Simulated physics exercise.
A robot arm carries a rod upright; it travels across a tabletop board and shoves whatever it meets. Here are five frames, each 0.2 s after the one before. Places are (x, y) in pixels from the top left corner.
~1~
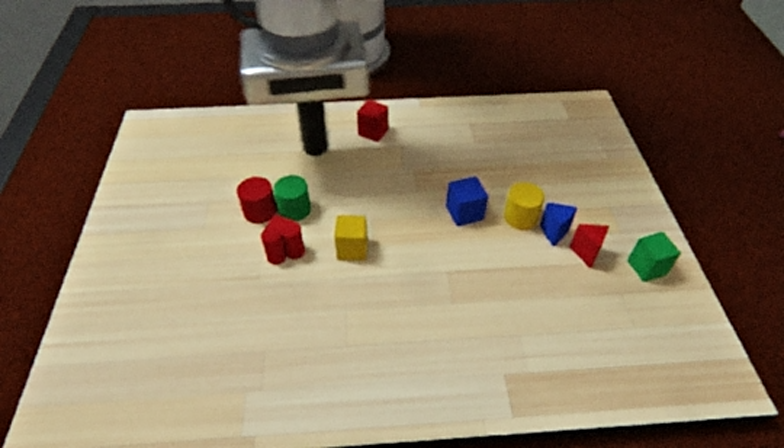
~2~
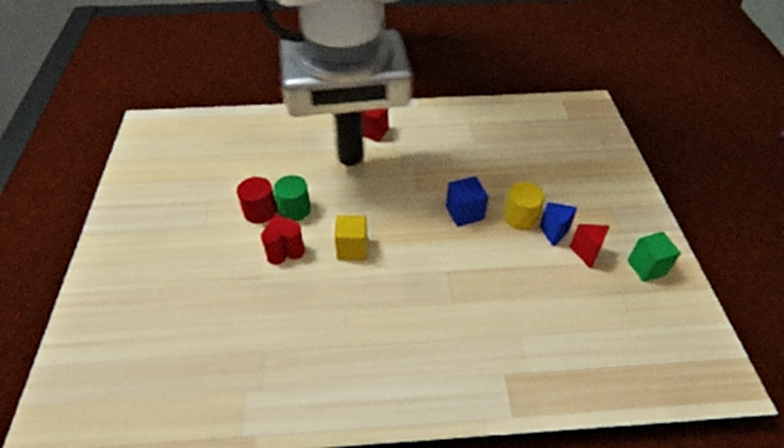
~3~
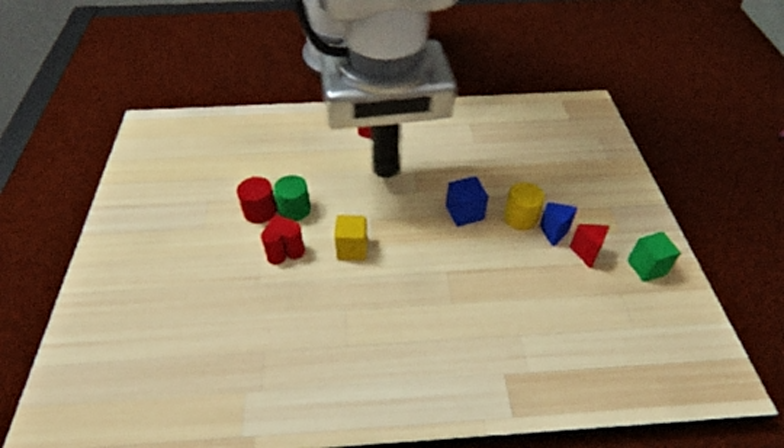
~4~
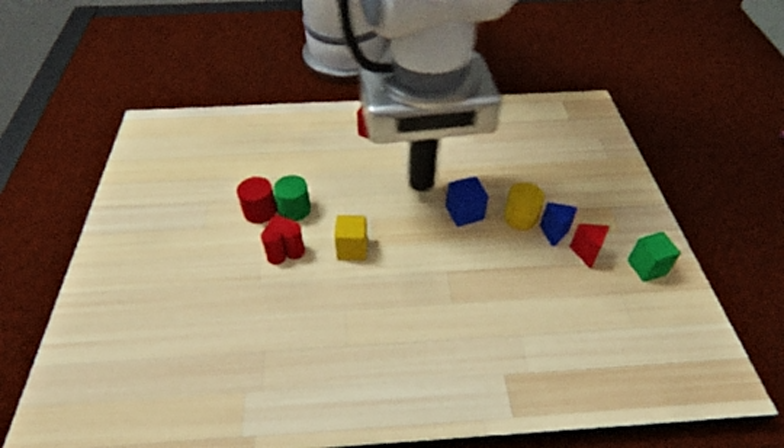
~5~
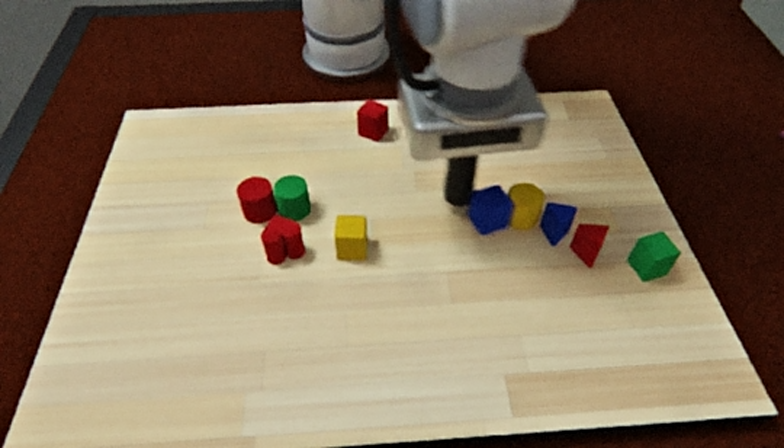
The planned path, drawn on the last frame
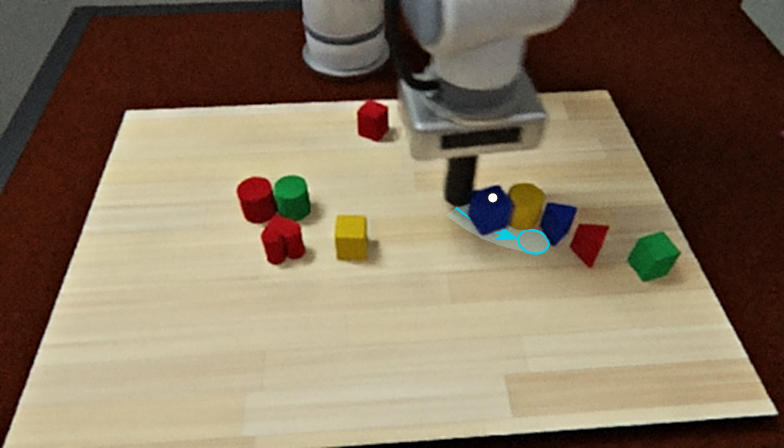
A pale wooden board lies on a dark reddish surface, seen from above at an angle by a still camera. Red and green cylinders, a red heart-like block and a yellow cube sit left, a red block at the back, and blue, yellow, red and green blocks right. A robot arm's black rod sweeps rightward and slightly forward, then pushes the blue cube toward the yellow cylinder.
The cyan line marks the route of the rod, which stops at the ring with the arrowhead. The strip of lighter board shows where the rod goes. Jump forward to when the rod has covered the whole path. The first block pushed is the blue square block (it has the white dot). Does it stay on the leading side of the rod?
Still being pushed.
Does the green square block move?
That would be a no.
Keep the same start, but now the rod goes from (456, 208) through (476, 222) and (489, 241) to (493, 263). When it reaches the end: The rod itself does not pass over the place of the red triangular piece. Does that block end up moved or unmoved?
By then it is still where it was.
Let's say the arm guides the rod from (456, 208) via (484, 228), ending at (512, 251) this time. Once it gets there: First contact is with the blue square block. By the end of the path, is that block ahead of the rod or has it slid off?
I'd say the blue square block is still out in front of the rod at the end.
The drawn path runs from (456, 208) by way of (478, 223) and (504, 235) to (533, 242); the dot is on the blue square block.
What follows on the original path. Halfway along, rod (493, 219); blue square block (526, 219), turned 35° anticlockwise; yellow cylinder (533, 194).
At the end, rod (537, 231); blue square block (569, 236), turned 20° anticlockwise; yellow cylinder (537, 193); blue triangular piece (569, 212), turned 30° anticlockwise; red triangular piece not moved; green square block not moved.
